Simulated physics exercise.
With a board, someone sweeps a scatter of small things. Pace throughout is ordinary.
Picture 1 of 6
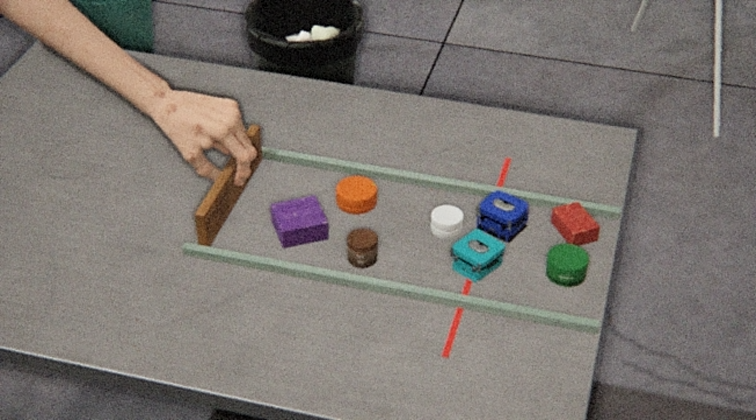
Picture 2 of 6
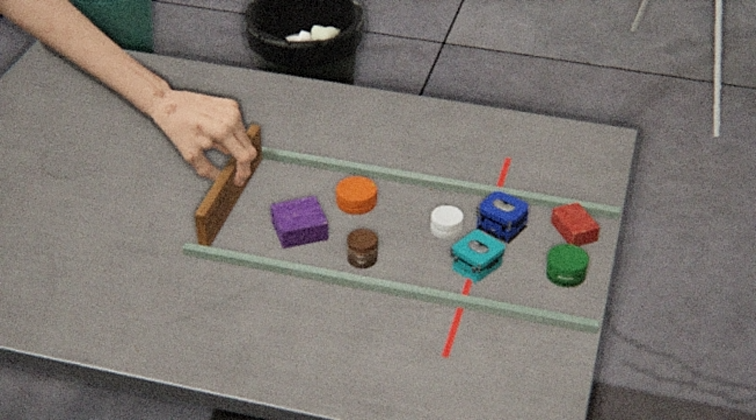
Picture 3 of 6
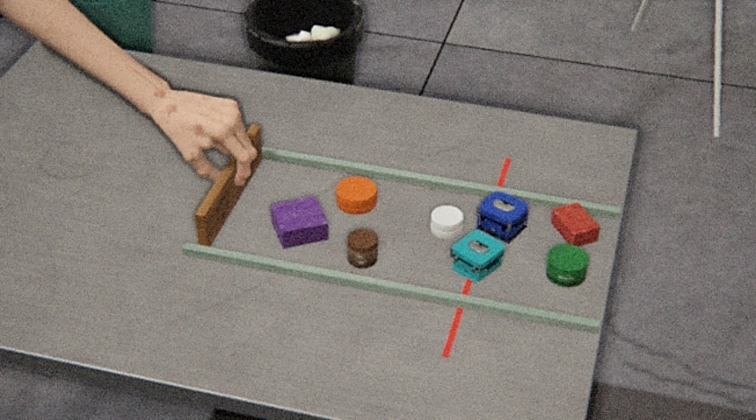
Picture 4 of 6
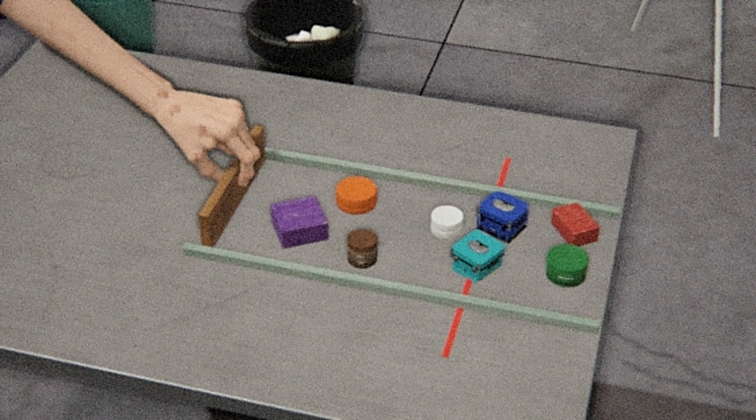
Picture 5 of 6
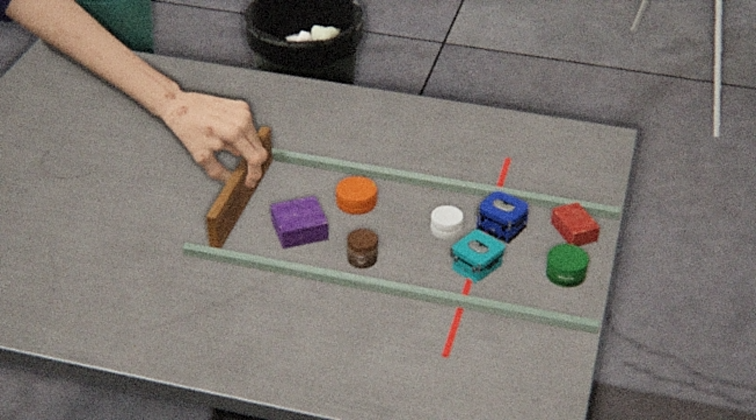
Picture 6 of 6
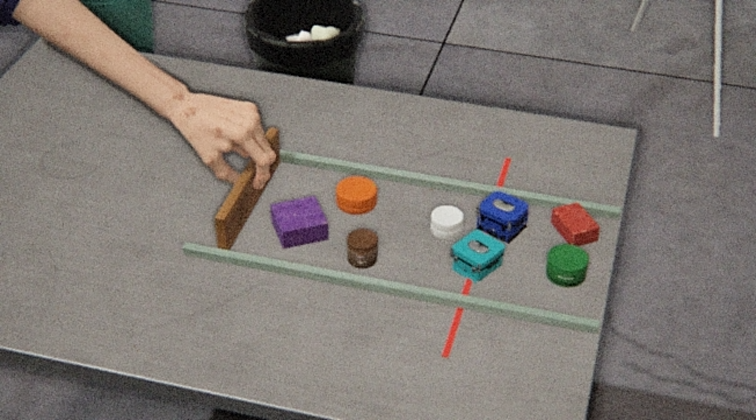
A hand held a wooden board upright on a gray table, then slid it slightly right toward a purple block. The scattered colorful lids, blocks and cases between the green rails stayed still.
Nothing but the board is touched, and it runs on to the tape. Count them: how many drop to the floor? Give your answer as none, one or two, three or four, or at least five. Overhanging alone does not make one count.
The count is none.
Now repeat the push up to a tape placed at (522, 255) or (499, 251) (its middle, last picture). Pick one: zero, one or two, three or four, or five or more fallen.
Taking the spots in order - 1 or 2, then none at all.
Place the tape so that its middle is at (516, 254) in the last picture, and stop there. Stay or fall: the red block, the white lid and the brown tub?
Red block drops, white lid remains, brown tub remains.
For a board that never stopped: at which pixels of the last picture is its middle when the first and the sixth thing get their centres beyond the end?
Around (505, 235); afterwards around (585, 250).
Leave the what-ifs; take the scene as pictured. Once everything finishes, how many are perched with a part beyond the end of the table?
So the number is 0.
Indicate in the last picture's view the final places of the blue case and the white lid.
First at (550, 219); second at (524, 242).
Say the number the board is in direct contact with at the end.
It touches 3.
Early on, none off yet; green tub at rest near (567, 266); red block at rest near (575, 225); blue case at rest near (503, 217).
Finally, the number that fall off is zero.
